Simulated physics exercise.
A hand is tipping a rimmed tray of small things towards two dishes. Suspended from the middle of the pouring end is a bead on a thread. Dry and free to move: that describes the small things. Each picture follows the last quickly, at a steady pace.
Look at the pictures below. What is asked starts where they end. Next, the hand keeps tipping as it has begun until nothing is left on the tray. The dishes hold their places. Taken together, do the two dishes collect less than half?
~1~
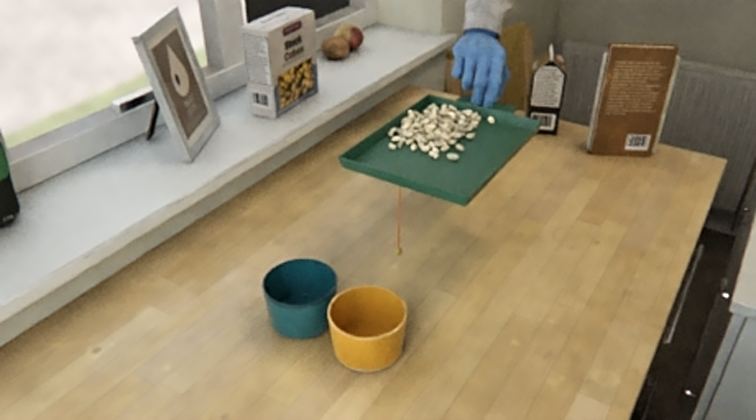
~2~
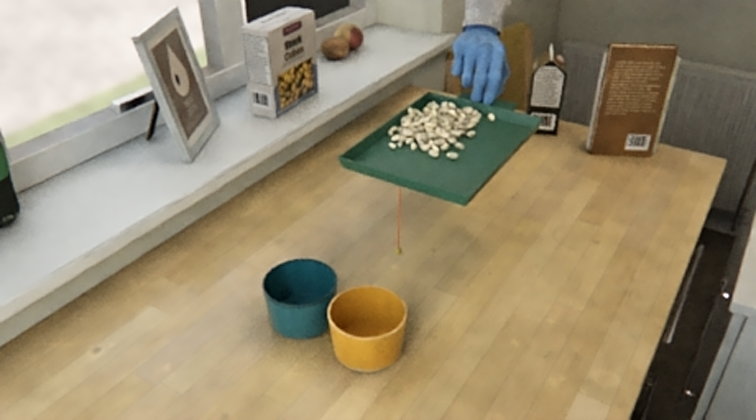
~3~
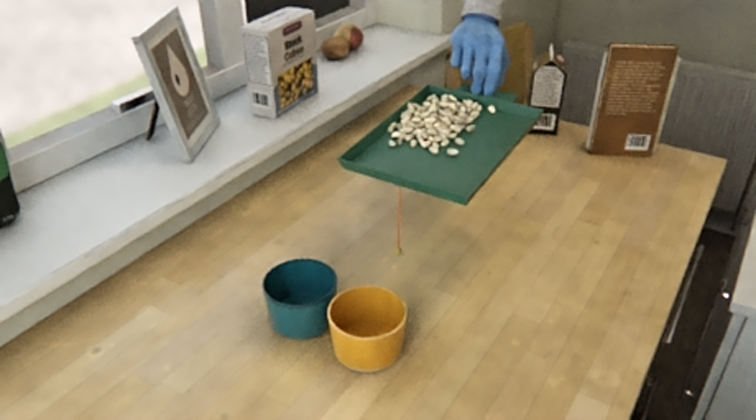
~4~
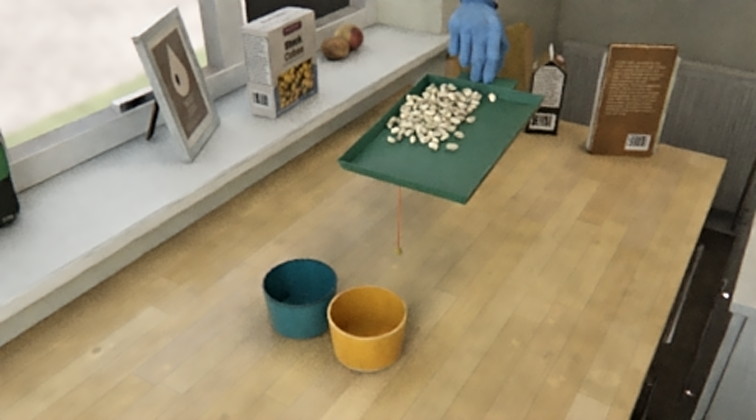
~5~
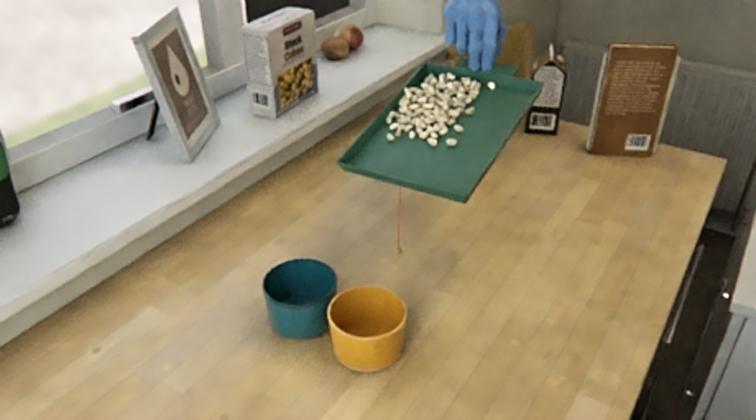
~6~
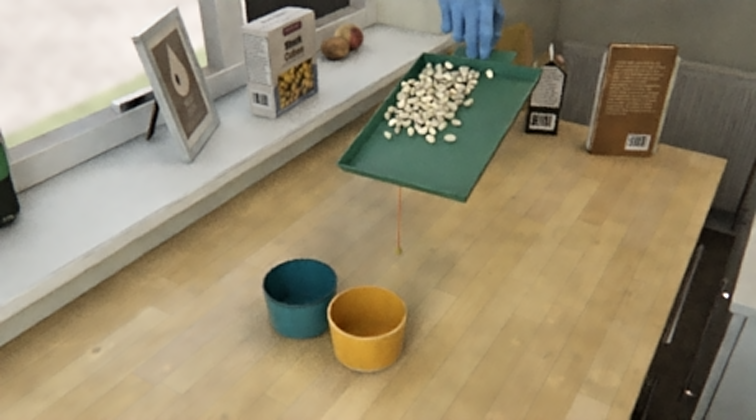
Yes, they get the smaller share.
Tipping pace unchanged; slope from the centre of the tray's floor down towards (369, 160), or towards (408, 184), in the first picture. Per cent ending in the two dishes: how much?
Around 0 per cent first, around 20 per cent next.
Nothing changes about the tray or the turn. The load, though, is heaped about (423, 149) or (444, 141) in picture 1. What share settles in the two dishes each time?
It comes to about 20 per cent the first time and about 20 per cent the second.
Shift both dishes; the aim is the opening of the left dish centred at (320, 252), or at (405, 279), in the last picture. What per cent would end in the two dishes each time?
It comes to near 80 per cent the first time and near 20 per cent the second time.
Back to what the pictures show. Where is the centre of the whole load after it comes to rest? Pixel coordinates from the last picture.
Roughly at (345, 298), give or take.
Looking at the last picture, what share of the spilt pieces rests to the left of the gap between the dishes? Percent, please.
Some 30 %.
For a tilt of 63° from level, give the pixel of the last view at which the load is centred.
Roughly (364, 166).
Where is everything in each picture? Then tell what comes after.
Corners of the pouring end near (343, 156) and (466, 195), level; middle of the load near (434, 127), white beans; left dish near (278, 317); right dish near (346, 349); bead on its thread near (399, 251), in the first frame.
Corners of the pouring end near (343, 157) and (466, 194), level; middle of the load near (434, 126), in the second frame.
Corners of the pouring end near (343, 158) and (466, 194), tipped barely, lowest at the left corner; middle of the load near (434, 120), in the third frame.
Corners of the pouring end near (342, 159) and (465, 194), tipped a little, lowest at the left corner; middle of the load near (434, 113), in the fourth frame.
Corners of the pouring end near (341, 161) and (464, 193), tipped clearly, lowest at the left corner; middle of the load near (433, 105), in the fifth frame.
Corners of the pouring end near (341, 162) and (463, 193), tipped clearly, lowest at the left corner; middle of the load near (431, 97); left dish near (278, 317); right dish near (346, 349), in the sixth frame.
Shortly afterwards, tray tipped steeply; the bulk on the tray; a little in the air.
Next, tray tipped past a quarter turn; near a quarter on the tray; a little in the right dish; a little in the left dish; near half outside both; a little in the air.
Some moments later, tray tipped past a quarter turn; a little in the right dish; near a quarter in the left dish; the bulk outside both.
In the end, tray tipped past a quarter turn; a little in the right dish; near a quarter in the left dish; the bulk outside both.
